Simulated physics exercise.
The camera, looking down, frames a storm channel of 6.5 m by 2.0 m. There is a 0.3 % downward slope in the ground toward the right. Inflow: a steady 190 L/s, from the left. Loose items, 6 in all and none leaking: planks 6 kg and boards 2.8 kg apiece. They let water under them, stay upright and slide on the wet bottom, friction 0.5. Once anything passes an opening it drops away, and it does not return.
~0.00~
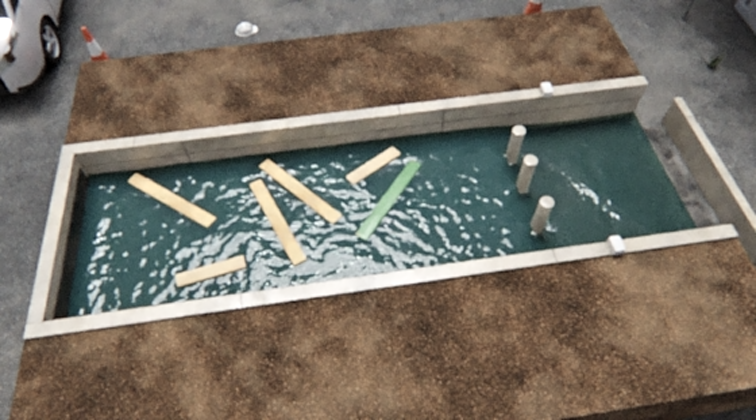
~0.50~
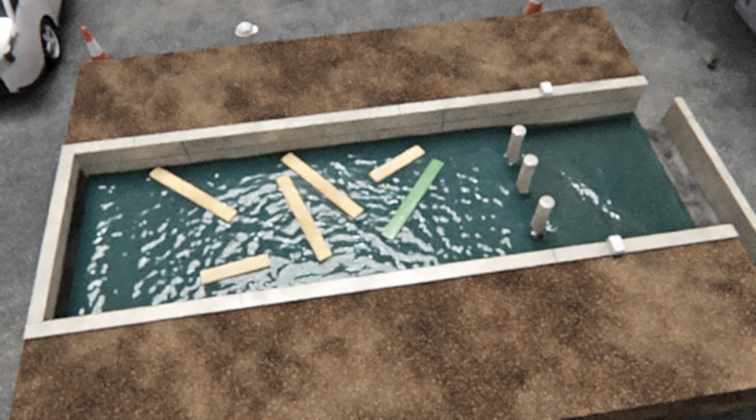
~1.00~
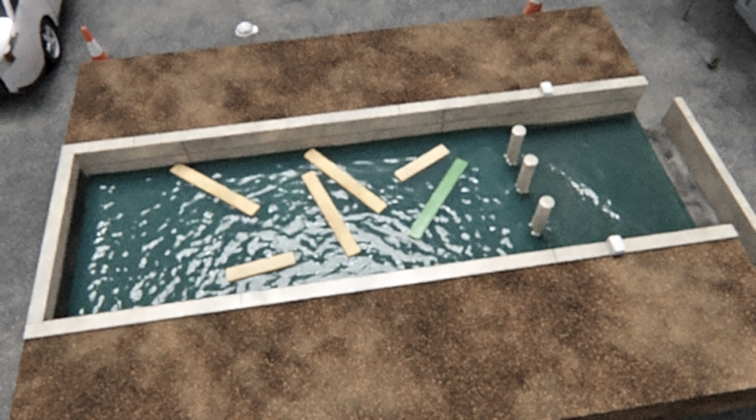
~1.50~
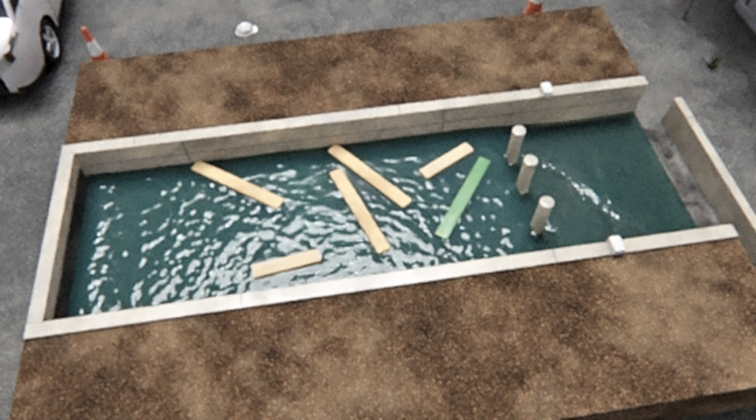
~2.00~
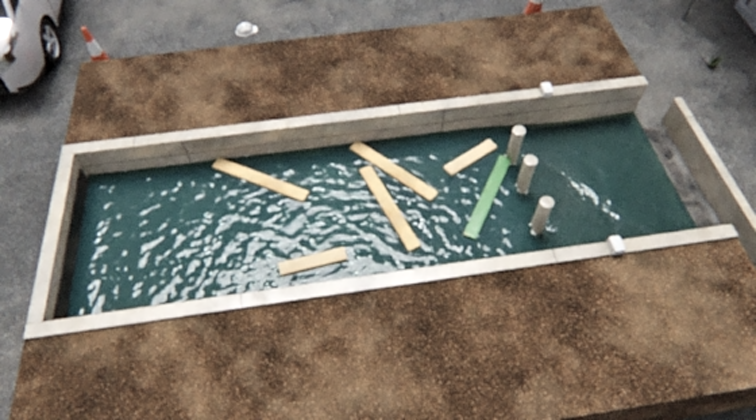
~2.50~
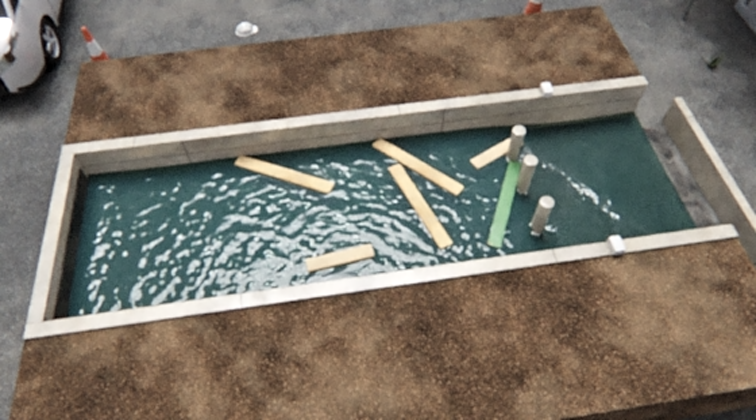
Five pale planks and a green one drifting rightward along a water-filled channel, the green one drawing up beside upright posts.
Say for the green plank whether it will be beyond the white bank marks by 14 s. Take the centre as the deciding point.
I'd say the green plank does not manage it.
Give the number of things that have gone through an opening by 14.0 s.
I count 1 by that time.
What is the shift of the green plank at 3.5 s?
Displacement near 140 cm.
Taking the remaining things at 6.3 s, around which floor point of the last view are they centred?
Roughly at (469, 206).
After 3.5 s the green plank is near (517, 206), 1.4 m from its start, afloat; 1 of 6 are over the mark; 6 afloat.
After 6.3 s the green plank is near (517, 206), 1.4 m from its start, afloat; 1 of 6 are over the mark; 5 afloat.
After 10.0 s the green plank is near (517, 206), 1.4 m from its start, afloat; 1 of 6 are over the mark; 5 afloat.
After 14.0 s the green plank is near (517, 206), 1.4 m from its start, afloat; 1 of 6 are over the mark; 5 afloat.
